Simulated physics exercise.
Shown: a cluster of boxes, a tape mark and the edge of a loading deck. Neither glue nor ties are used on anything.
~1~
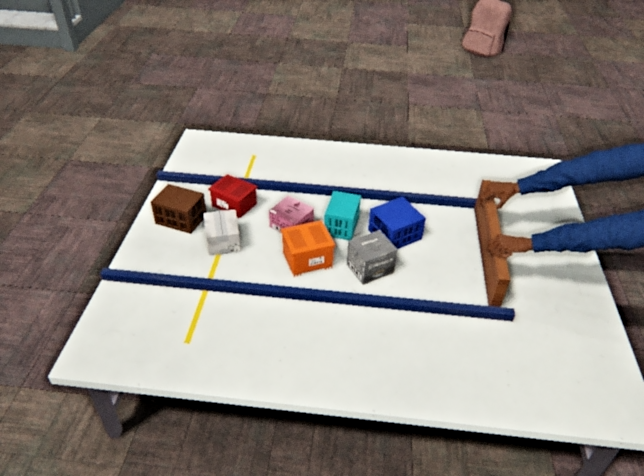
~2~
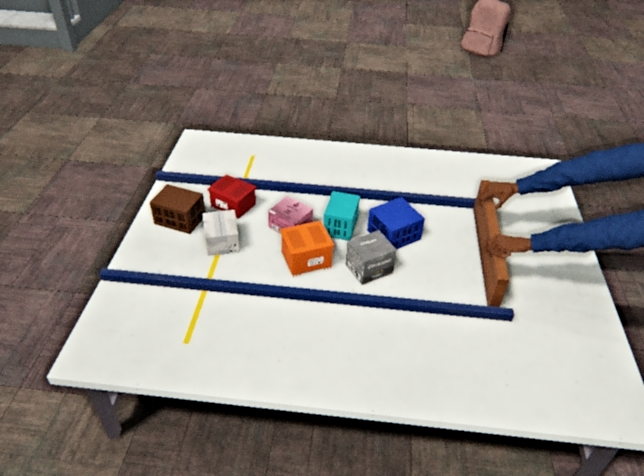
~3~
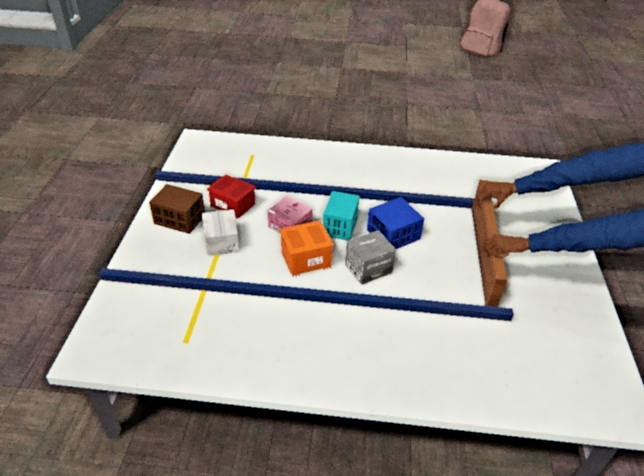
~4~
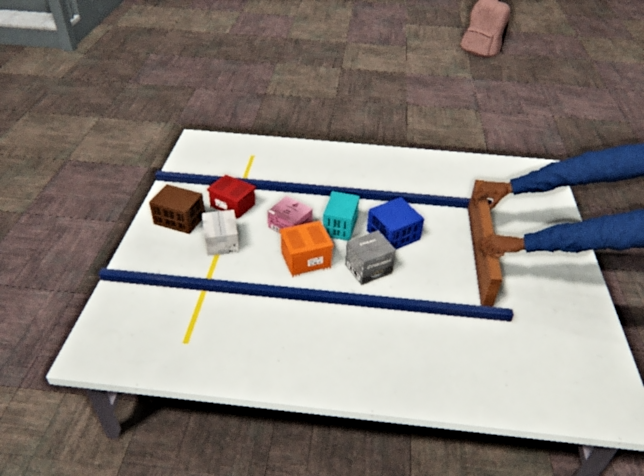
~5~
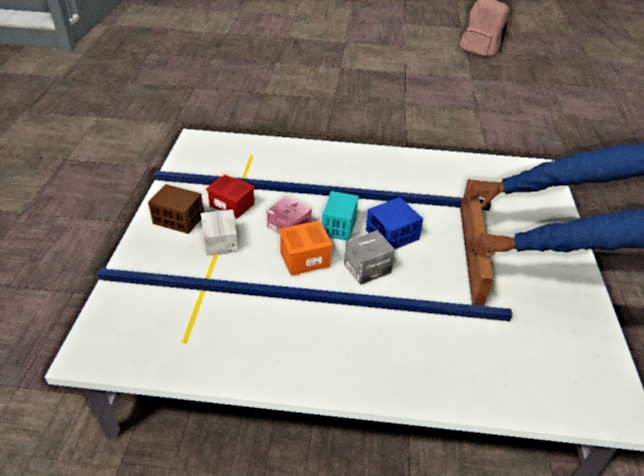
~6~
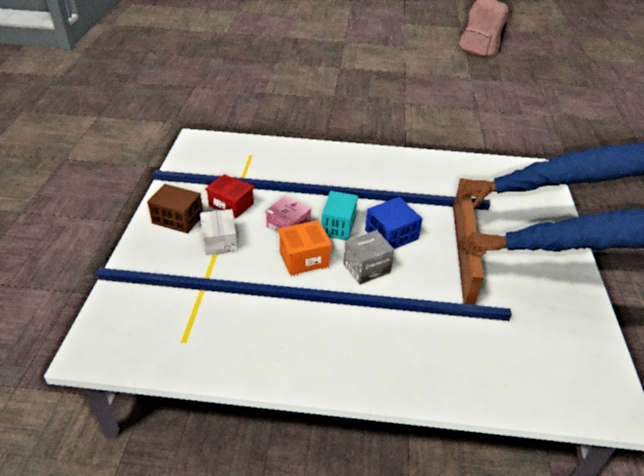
A brown plank, held by two blue-sleeved arms, slides a short way left between two dark blue rails on a white table, while the colourful boxes and crates near the yellow tape mark stay essentially still.
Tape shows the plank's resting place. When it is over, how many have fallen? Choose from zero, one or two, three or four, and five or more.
When it is over, one or two have fallen.
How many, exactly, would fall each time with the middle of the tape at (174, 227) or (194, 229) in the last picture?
Respectively 6 and 4.
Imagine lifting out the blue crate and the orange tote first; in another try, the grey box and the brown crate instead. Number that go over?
First try: 0 fallen; other try: 0.
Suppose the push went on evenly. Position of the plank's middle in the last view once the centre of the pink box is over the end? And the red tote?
When the pink box crosses, the middle is near (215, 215); when the red tote crosses, near (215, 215).
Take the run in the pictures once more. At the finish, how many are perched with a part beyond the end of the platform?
You'd get 2.
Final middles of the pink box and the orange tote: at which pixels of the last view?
First at (141, 205); second at (161, 227).
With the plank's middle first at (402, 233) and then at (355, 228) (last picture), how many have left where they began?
The first number is 2, the next one 5.
Soon after, none off yet; brown crate at rest near (176, 208); red tote at rest near (231, 196); white parcel at rest near (219, 232).
Then, none off yet; brown crate at rest near (175, 208); red tote moved a little near (213, 191); white parcel moved about its own width near (194, 238).
At rest, the number that fall off is one or two; fallen, white parcel and brown crate.
